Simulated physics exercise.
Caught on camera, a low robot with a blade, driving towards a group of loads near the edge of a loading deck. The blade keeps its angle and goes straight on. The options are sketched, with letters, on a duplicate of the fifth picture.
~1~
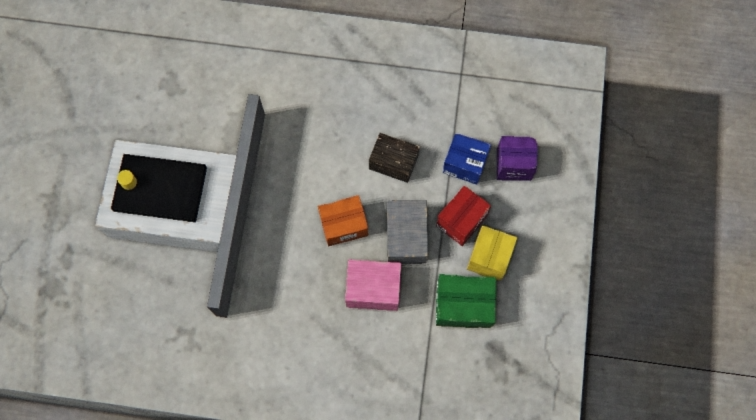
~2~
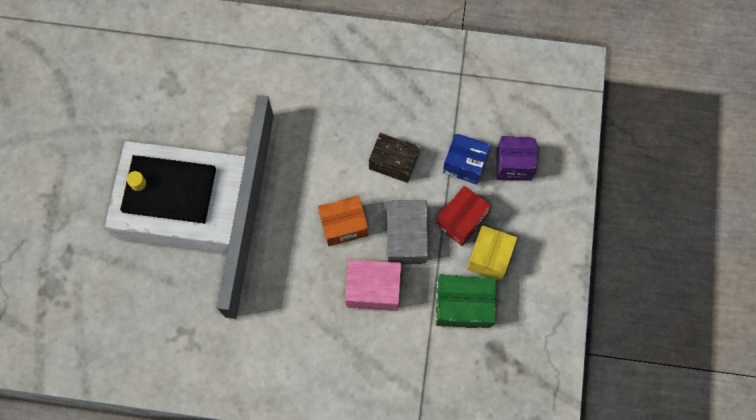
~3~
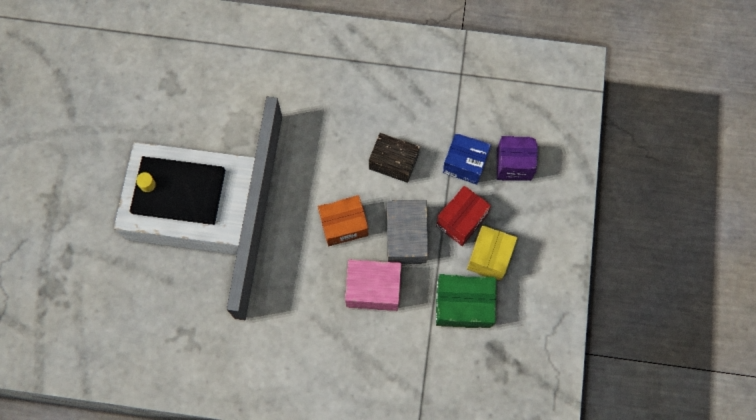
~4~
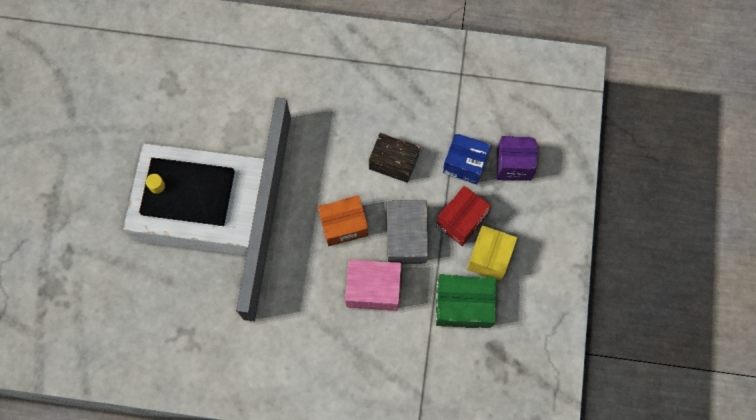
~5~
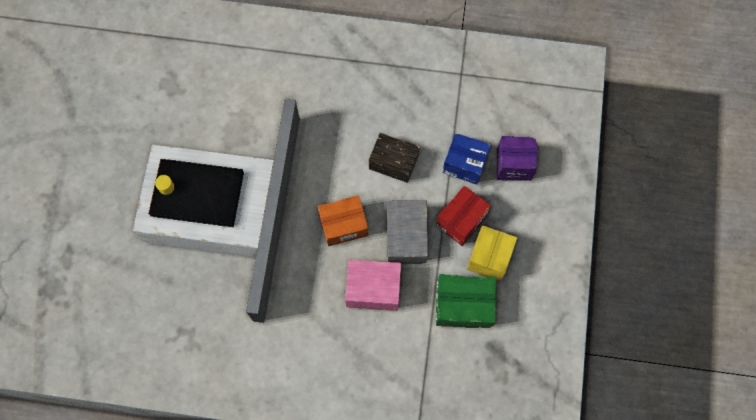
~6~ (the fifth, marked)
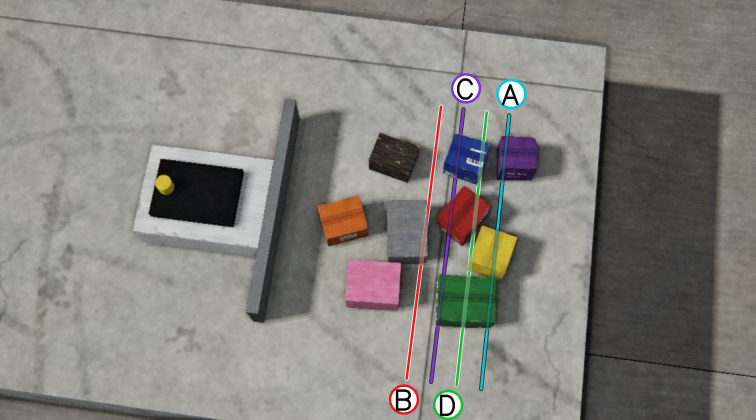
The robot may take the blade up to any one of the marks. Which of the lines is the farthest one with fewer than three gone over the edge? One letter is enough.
A.
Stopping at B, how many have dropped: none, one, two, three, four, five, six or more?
The count is none.
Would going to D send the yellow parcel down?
By then, no.
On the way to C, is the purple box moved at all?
Yes.
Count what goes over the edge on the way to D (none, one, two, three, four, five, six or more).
The count is none.
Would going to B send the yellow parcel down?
No.
On the copy, A at (496, 246); B at (425, 236); C at (448, 240); D at (472, 243).
On A. First, robot (283, 204); red parcel (468, 216); grey crate (421, 235).
Then, robot (365, 214); yellow parcel (546, 261); purple box (547, 163).
Finally, robot (426, 223); purple box over the edge; yellow parcel over the edge; two fallen.
By contrast, B is within the limit but short; C is within the limit but short; D is within the limit but short.
